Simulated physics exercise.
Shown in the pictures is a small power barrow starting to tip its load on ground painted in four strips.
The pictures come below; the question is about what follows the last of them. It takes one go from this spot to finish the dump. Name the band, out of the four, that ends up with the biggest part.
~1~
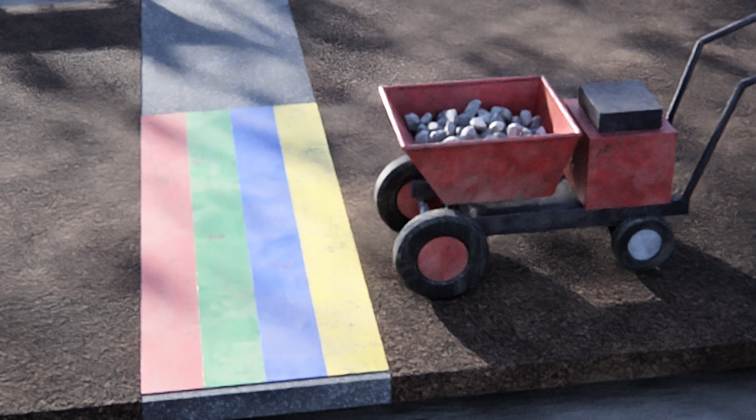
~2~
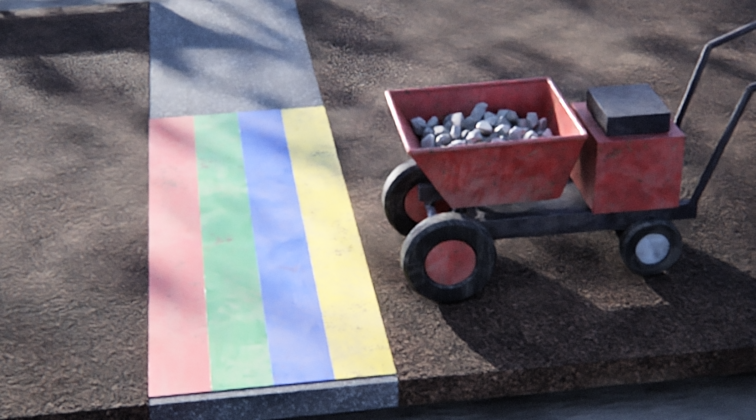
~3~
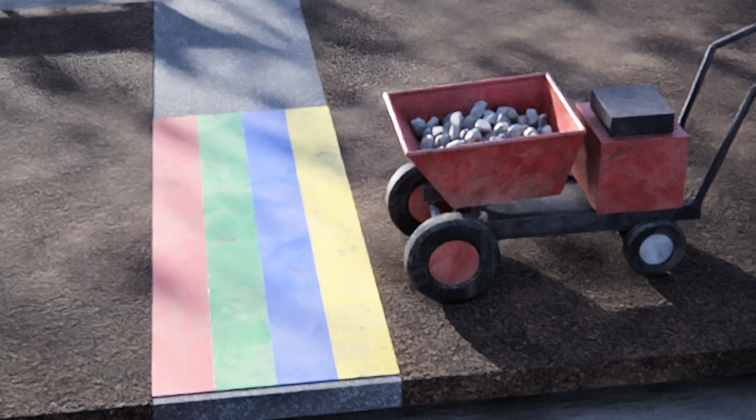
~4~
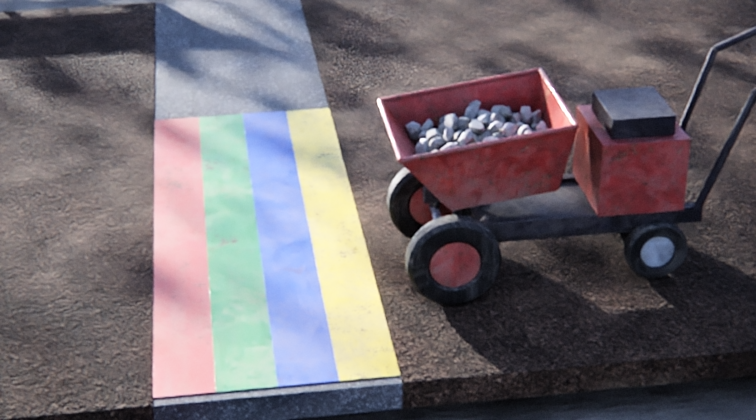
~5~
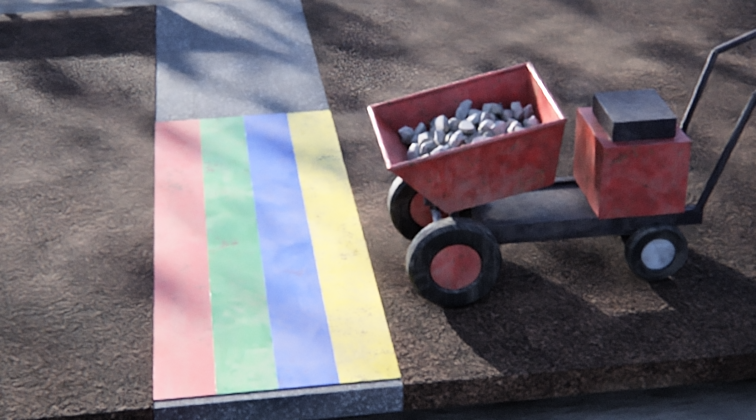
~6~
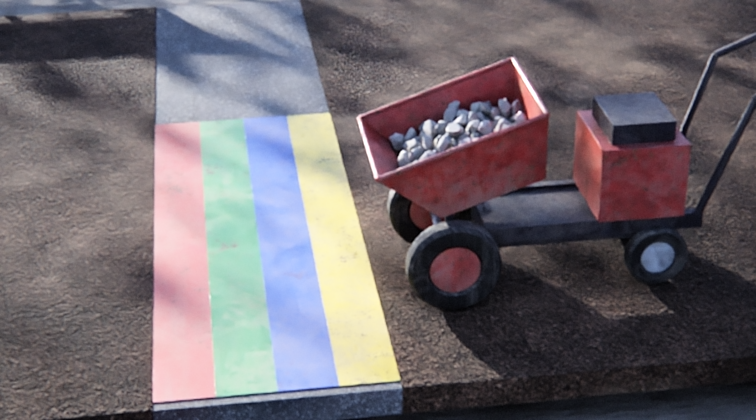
The blue band.
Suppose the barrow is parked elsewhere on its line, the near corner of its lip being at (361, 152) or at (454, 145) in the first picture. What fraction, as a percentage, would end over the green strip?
About 40 per cent first, about 10 per cent second.
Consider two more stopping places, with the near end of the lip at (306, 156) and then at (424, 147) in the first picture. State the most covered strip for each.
To begin with red, and after that the blue strip.
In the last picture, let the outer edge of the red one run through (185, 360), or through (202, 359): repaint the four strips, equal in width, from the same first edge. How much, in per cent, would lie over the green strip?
30 and 30 percent, roughly.
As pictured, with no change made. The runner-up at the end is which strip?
The green one.
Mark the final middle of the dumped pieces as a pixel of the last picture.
(275, 282).
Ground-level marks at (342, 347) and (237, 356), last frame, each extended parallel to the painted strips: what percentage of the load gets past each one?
The first comes to 70 %, the second to 10 %.
Soon, skip tipped steeply; all in the skip.
A while on, skip tipped right over; most in the skip; a small part over the blue strip; a stray few over the green strip.
Towards the end, skip tipped right over; about a third in the skip; a stray few over the yellow strip; about a third over the blue strip; about a quarter over the green strip; a small part over the red strip; a stray few off the paint.
Finally, skip tipped right over; about a third in the skip; a stray few over the yellow strip; about a third over the blue strip; about a quarter over the green strip; a small part over the red strip; a stray few off the paint.
